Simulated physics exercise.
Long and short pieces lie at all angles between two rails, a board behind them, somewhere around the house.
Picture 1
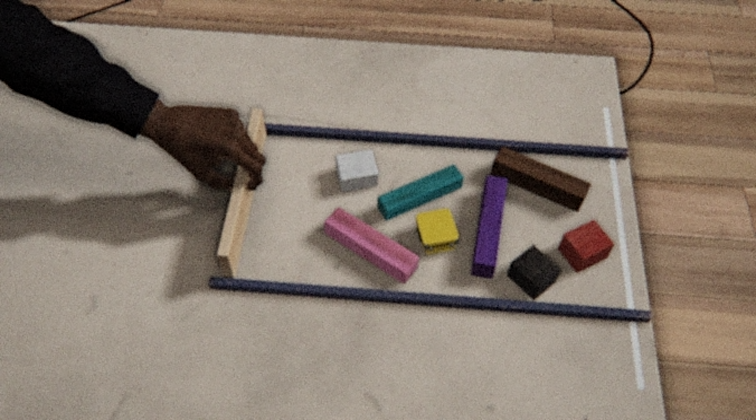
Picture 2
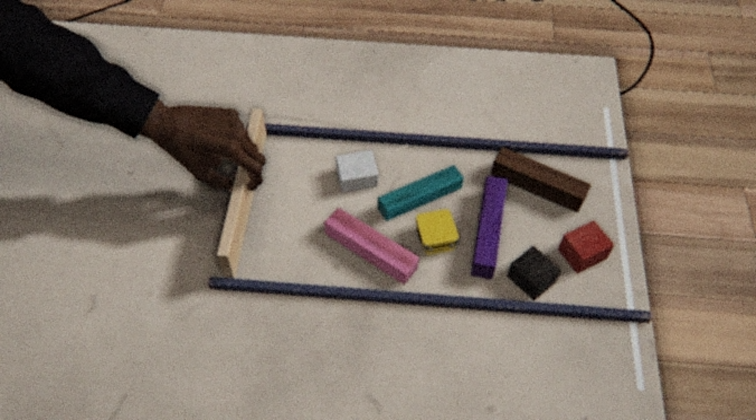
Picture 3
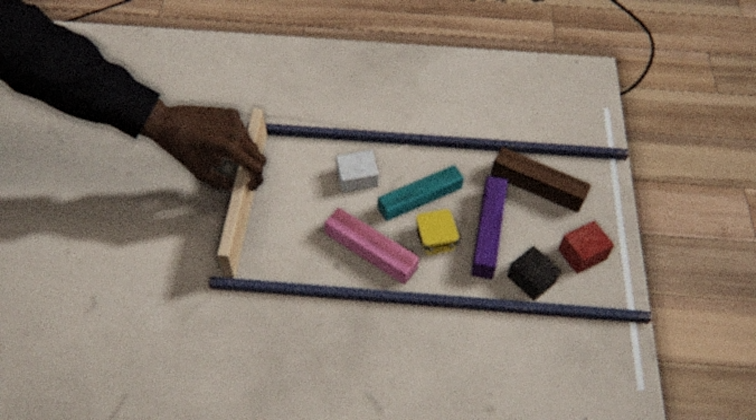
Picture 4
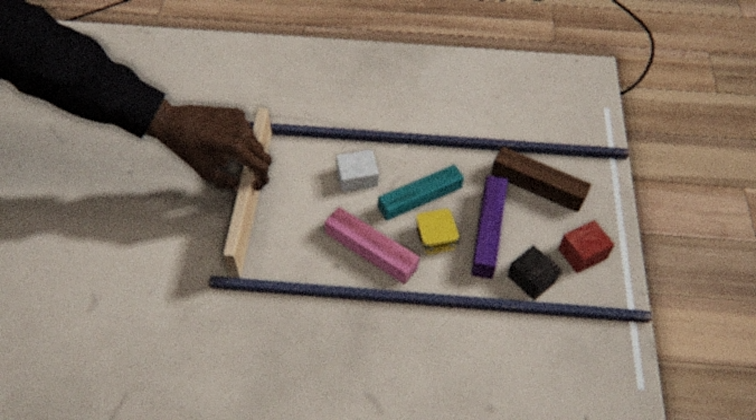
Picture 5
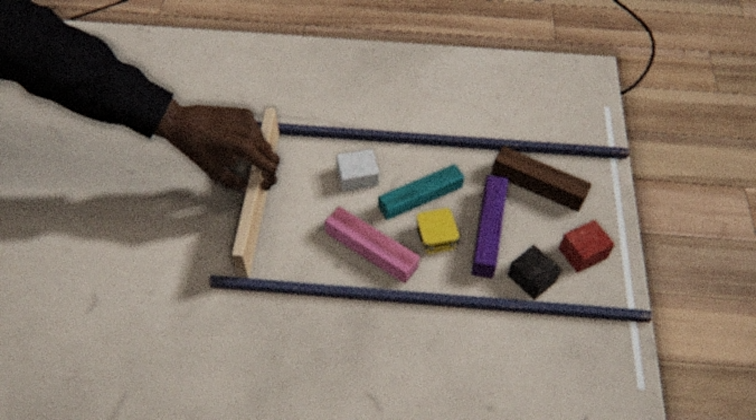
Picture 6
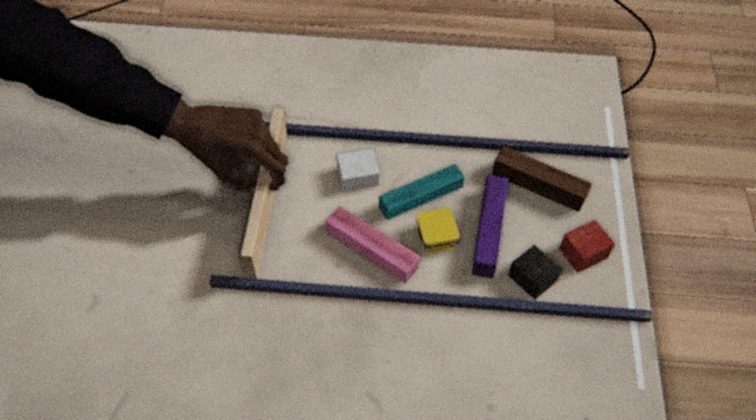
On a pale mat over a wooden floor, a hand held a board upright behind scattered coloured blocks and sticks between two dark rails, then slid it slightly right without touching any of them.
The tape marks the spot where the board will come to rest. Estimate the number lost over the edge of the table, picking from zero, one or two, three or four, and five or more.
It sends over the edge more than four pieces.
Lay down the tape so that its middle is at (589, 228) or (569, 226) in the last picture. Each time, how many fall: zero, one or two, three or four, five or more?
Three or four; either three or four.
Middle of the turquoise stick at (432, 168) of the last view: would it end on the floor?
In the end the turquoise stick slides off.
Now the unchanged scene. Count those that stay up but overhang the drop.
1 overhanging.
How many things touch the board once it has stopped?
1.
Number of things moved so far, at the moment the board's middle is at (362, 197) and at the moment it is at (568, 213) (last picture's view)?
Up to then 2, and up to the other point 8.
Soon after, none off yet; red block at rest near (586, 246); brown stick at rest near (541, 178); black block at rest near (534, 272).
After that, none off yet; red block displaced about its own width near (623, 244); brown stick displaced a little near (581, 164); black block displaced well along near (616, 280).
In the end, the number that fall off is five or more; gone, pink stick, turquoise stick, yellow case, purple stick, black block, brown stick and red block.
